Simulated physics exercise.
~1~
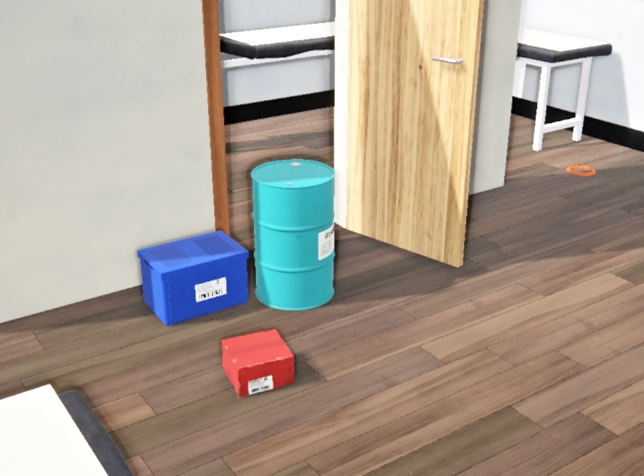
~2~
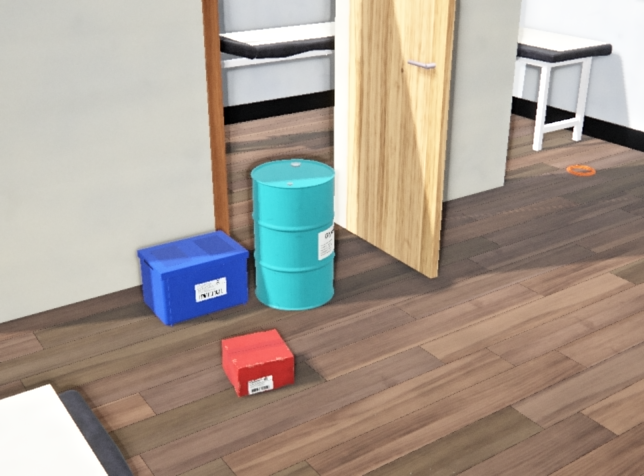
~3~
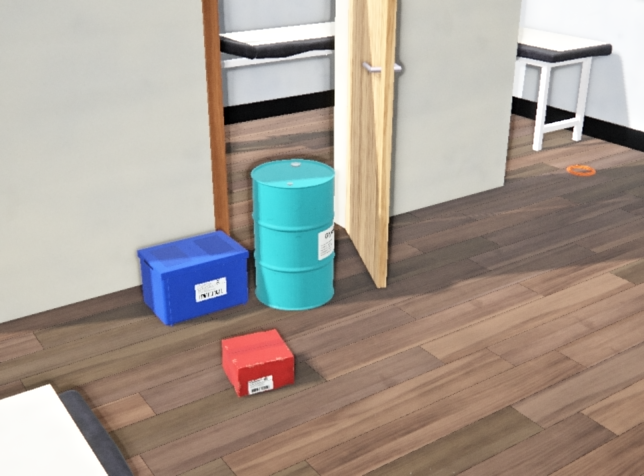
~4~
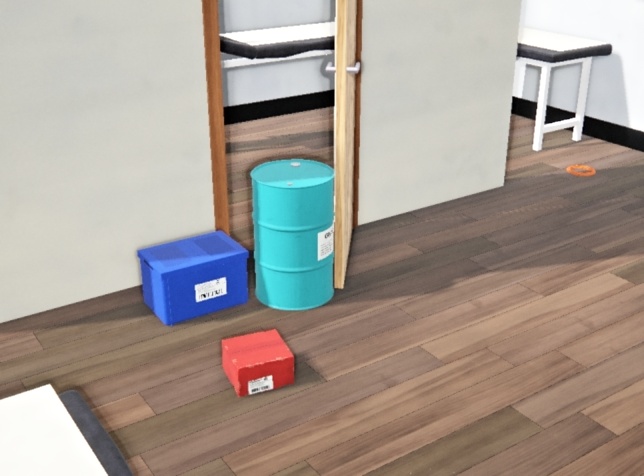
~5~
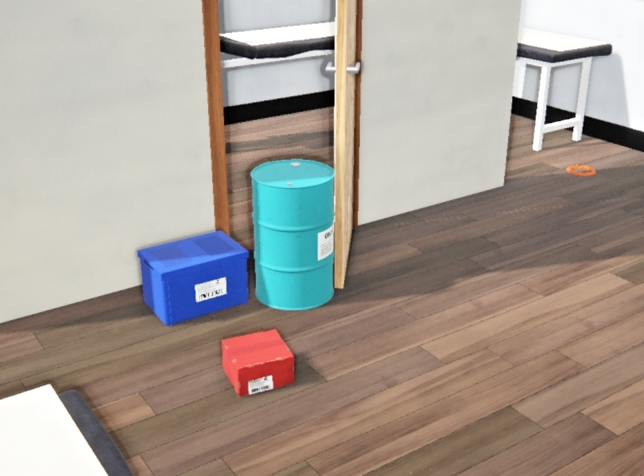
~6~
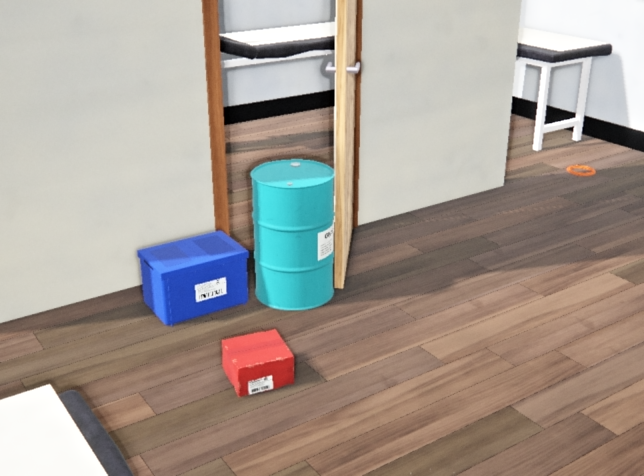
A light wooden door, standing wide open, swung left toward its doorway until it came up against a turquoise drum and stopped, still partly open. The drum, the blue tote beside it and the small red box in front all stayed put.
